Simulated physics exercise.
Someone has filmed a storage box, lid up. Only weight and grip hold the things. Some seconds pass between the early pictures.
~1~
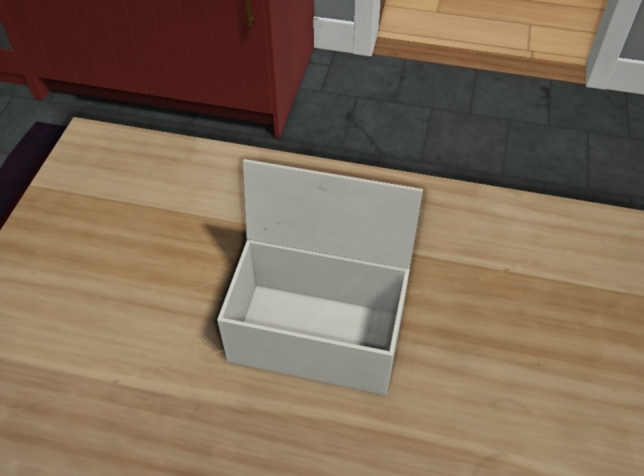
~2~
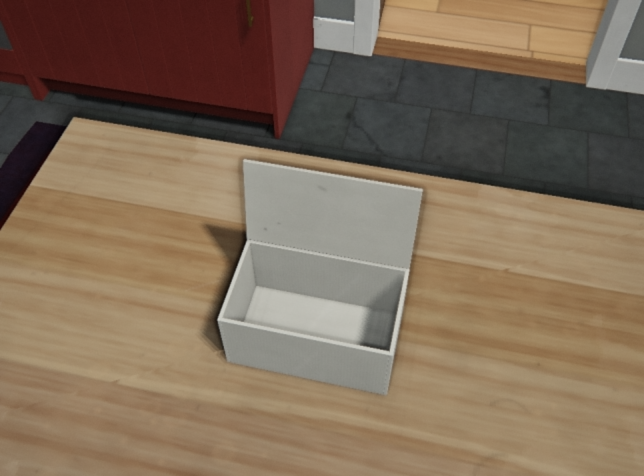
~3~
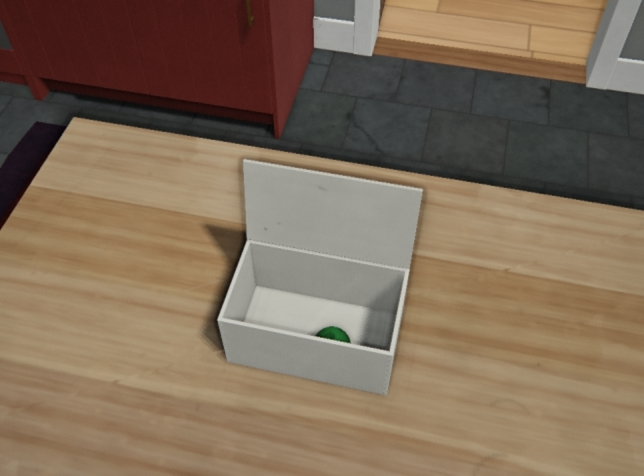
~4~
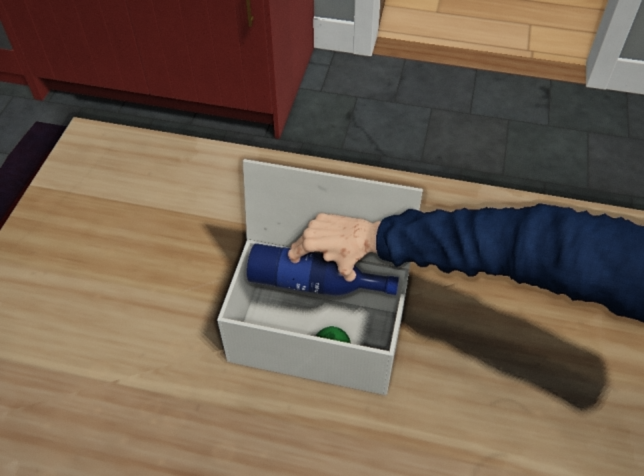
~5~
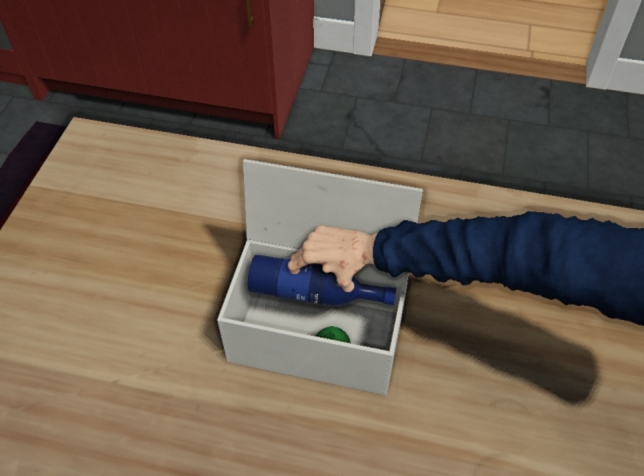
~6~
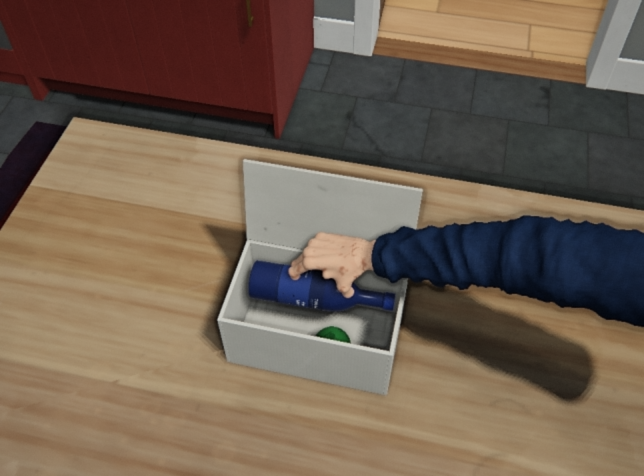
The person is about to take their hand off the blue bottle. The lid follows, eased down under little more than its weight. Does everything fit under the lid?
Here the lid closes.
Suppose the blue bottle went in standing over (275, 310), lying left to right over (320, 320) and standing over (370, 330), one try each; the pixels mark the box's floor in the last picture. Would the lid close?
In the first case it is held up; in the second case it sits on the rim; in the third case it stays ajar.
Then, 1.20 s on from there, lid starting down; blue bottle shifted about its own width near (324, 307).
Then, 1.80 s on from there, lid 41° above the rim; blue bottle shifted about its own width near (324, 307).
In the end, lid shut; moved from the start, blue bottle; green ball unmoved. At the end, from the last picture's camera, blue bottle near (324, 308).
